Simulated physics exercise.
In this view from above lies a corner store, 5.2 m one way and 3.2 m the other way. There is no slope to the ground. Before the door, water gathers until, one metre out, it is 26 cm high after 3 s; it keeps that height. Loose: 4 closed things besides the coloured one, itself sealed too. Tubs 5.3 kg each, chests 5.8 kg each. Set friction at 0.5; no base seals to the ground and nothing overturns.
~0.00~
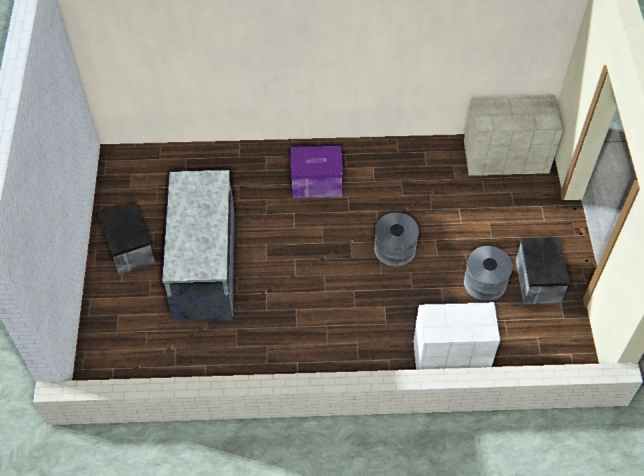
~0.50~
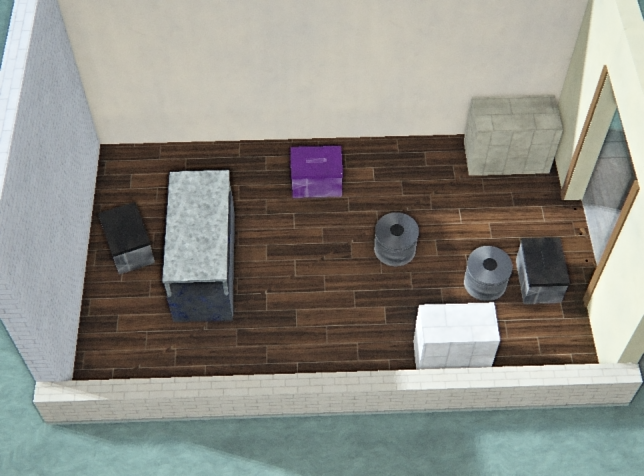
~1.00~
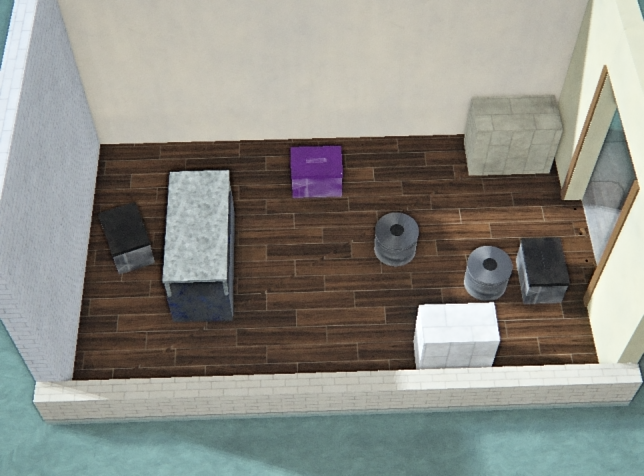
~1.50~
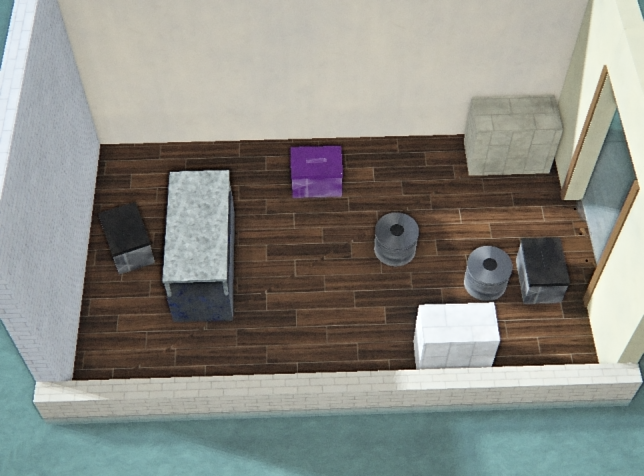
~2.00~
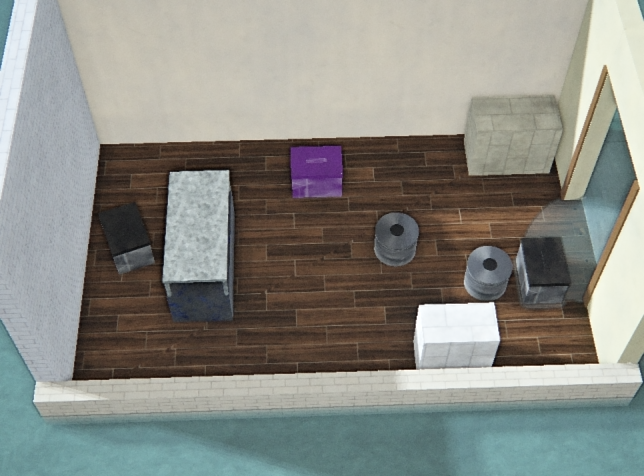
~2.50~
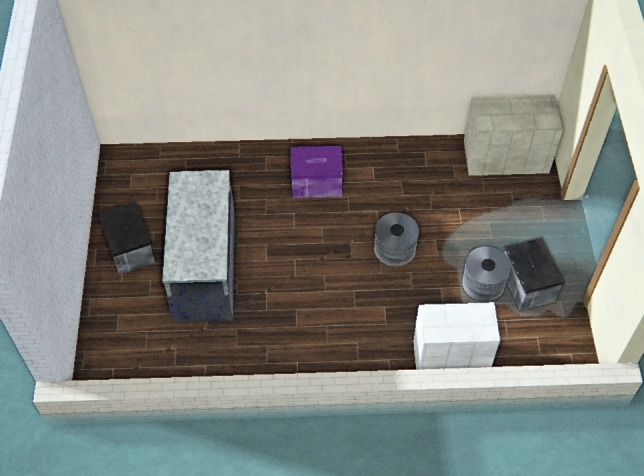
Wood-floored room seen from above, with clear water spreading in through the right doorway and a black-topped box beside it turning slightly.
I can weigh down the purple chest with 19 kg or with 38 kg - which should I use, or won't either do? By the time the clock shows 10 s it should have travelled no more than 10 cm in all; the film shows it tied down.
Go with the heavier one.
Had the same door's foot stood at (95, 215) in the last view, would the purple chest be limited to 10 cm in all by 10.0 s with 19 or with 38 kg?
If so, then both options fall short.
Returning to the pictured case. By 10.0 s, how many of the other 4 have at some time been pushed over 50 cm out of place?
My count gives 4.
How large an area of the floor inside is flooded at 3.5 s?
About 5.5 m2 is covered.
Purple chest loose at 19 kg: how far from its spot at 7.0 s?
About 150 cm off its spot.
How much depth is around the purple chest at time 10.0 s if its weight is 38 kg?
13 cm, roughly.
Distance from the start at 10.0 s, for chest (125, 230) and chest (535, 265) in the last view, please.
Respectively 60 and 450 centimetres.
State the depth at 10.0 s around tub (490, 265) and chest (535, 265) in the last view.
Depth approx. 15 cm / 17 cm.
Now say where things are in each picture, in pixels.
In the first frame, the purple chest at (316, 161) rests on the ground; 0.0 m2 under water; 0 of 5 have shifted.
In the second frame, the purple chest at (316, 161) rests on the ground; water covers 0.0 m2; 0 of 5 have shifted.
In the third frame, the purple chest at (316, 161) rests on the ground; water covers 0.0 m2; 0 of 5 have shifted.
In the fourth frame, the purple chest at (316, 161), on the bottom; water covers 0.0 m2; 0 of 5 have shifted.
In the fifth frame, the purple chest at (316, 161) rests on the ground; water covers 0.4 m2; 0 of 5 have shifted.
In the sixth frame, the purple chest at (316, 161) rests on the ground; 1.3 m2 under water; 1 of 5 have shifted.
After 3.5 s the purple chest would be 0 cm from its start with 19 kg and 0 cm from its start with 38 kg; 1 cm of water round it then.
After 4.5 s the purple chest would be 11 cm from its start with 19 kg and 0 cm from its start with 38 kg; 6 cm of water round it then.
After 7.0 s the purple chest would be 167 cm from its start with 19 kg and 0 cm from its start with 38 kg; 8 cm of water round it then.
After 10.0 s the purple chest would be 214 cm from its start with 19 kg and 0 cm from its start with 38 kg; 13 cm of water round it then.
